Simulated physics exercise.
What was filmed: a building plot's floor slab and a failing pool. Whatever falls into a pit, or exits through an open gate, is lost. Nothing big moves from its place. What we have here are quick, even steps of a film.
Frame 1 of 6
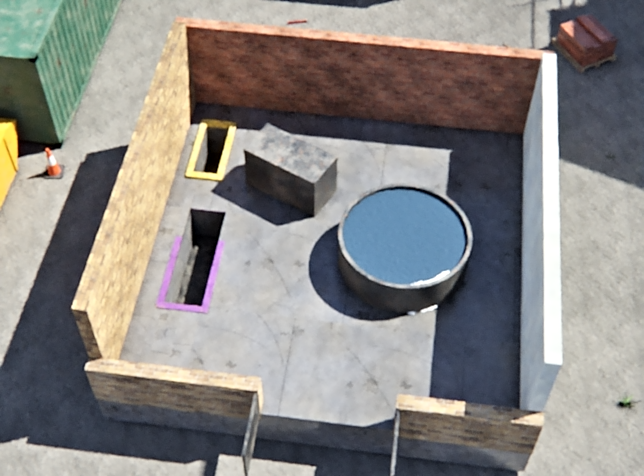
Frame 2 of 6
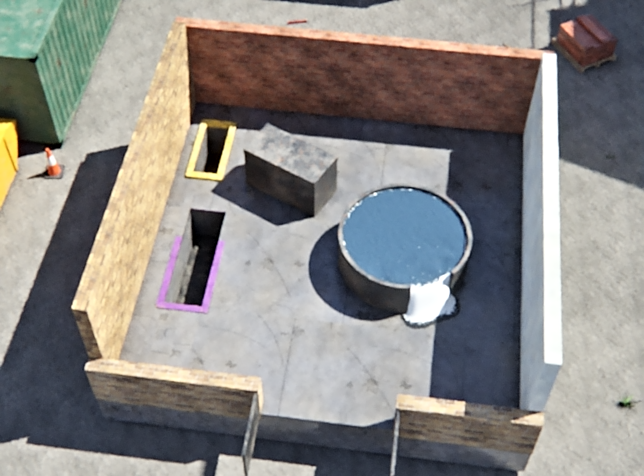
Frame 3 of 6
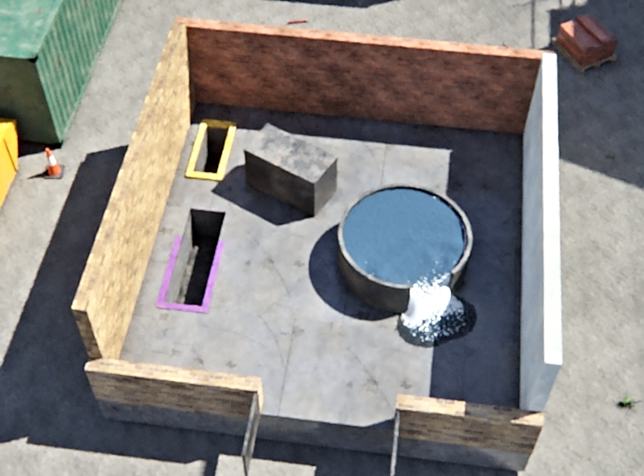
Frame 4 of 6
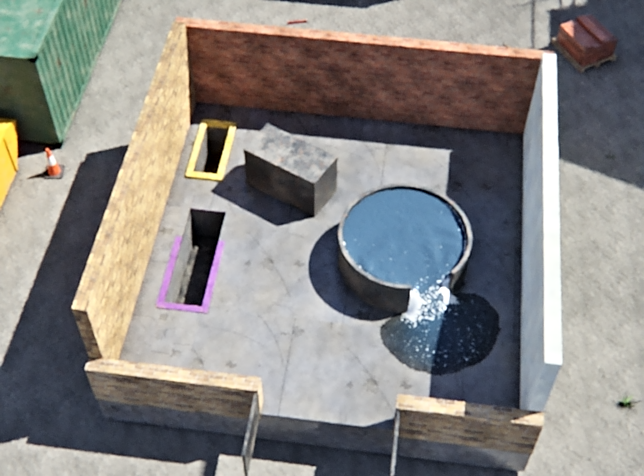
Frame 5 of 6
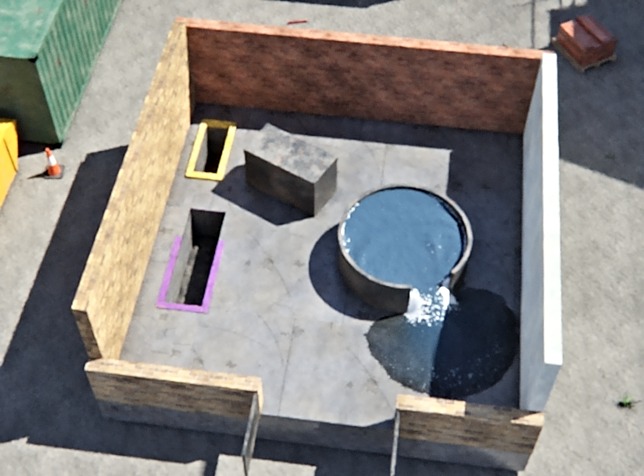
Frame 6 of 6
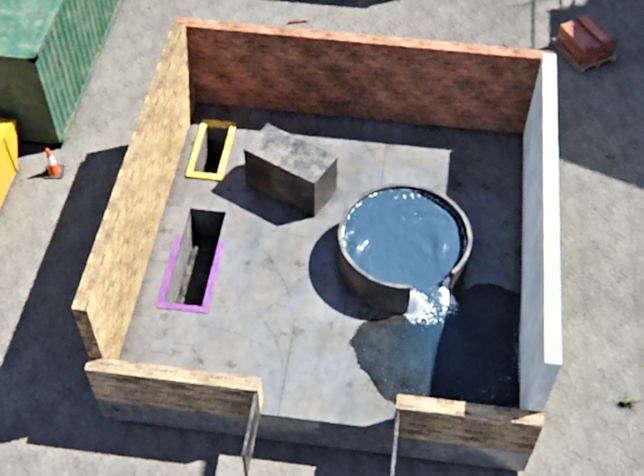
At the start, a round pool of blue water stands on a walled concrete slab, near a grey block and two outlined pits. White water then bursts from the pool's lower right edge, and a dark wet patch spreads across the slab, widening to the right-hand wall and the front wall.
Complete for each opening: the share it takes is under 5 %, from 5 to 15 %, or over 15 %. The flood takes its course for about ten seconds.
The share the gate takes is over 15 %; the share the yellow pit takes is under 5 %; the share the purple pit takes is from 5 to 15 %.
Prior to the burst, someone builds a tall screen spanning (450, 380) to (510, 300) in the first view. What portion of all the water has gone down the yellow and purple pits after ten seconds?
The yellow pit gets 0 per cent, the purple pit 2 per cent.
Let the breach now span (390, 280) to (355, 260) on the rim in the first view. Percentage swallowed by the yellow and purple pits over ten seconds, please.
In percent: Yellow 0, purple 20.
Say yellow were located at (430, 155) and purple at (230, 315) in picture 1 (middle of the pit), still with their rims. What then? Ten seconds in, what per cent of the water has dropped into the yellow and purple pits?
The yellow pit receives 2 per cent and the purple pit 15 per cent.
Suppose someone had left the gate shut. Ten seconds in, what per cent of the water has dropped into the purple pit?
Some 20 in a hundred for purple.
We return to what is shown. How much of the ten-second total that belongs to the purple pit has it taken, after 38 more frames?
Around 15 percent.
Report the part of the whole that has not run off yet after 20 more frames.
Roughly 94 parts in a hundred.
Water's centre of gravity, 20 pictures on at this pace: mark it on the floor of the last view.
My reading is close to (418, 309).
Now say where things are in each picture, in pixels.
The first picture shows still water in the pool at (405, 236).
In the second picture, the front is at (412, 323), out from the gap at (430, 297).
In the third picture, water pours out at (430, 299) and has run to (466, 329).
In the fourth picture, water pours out at (430, 299) and has run to (457, 367).
In the fifth picture, water pours out at (430, 299) and has run to (463, 393).
In the sixth picture, water pours out at (430, 299) and has run to a hidden place.
A moment on, water covers 15 % of the floor; the gate 0 %, the yellow pit 0 %, the purple pit 0 %.
Next, water covers 15 % of the floor; the gate 2 %, the yellow pit 0 %, the purple pit 0 %.
Then, water covers 30 % of the floor; the gate 5 %, the yellow pit 0 %, the purple pit 0 %.
Later, water covers 60 % of the floor; the gate 13 %, the yellow pit 0 %, the purple pit 1 %.
In the end, water covers 80 % of the floor; the gate 20 %, the yellow pit 0 %, the purple pit 10 %.
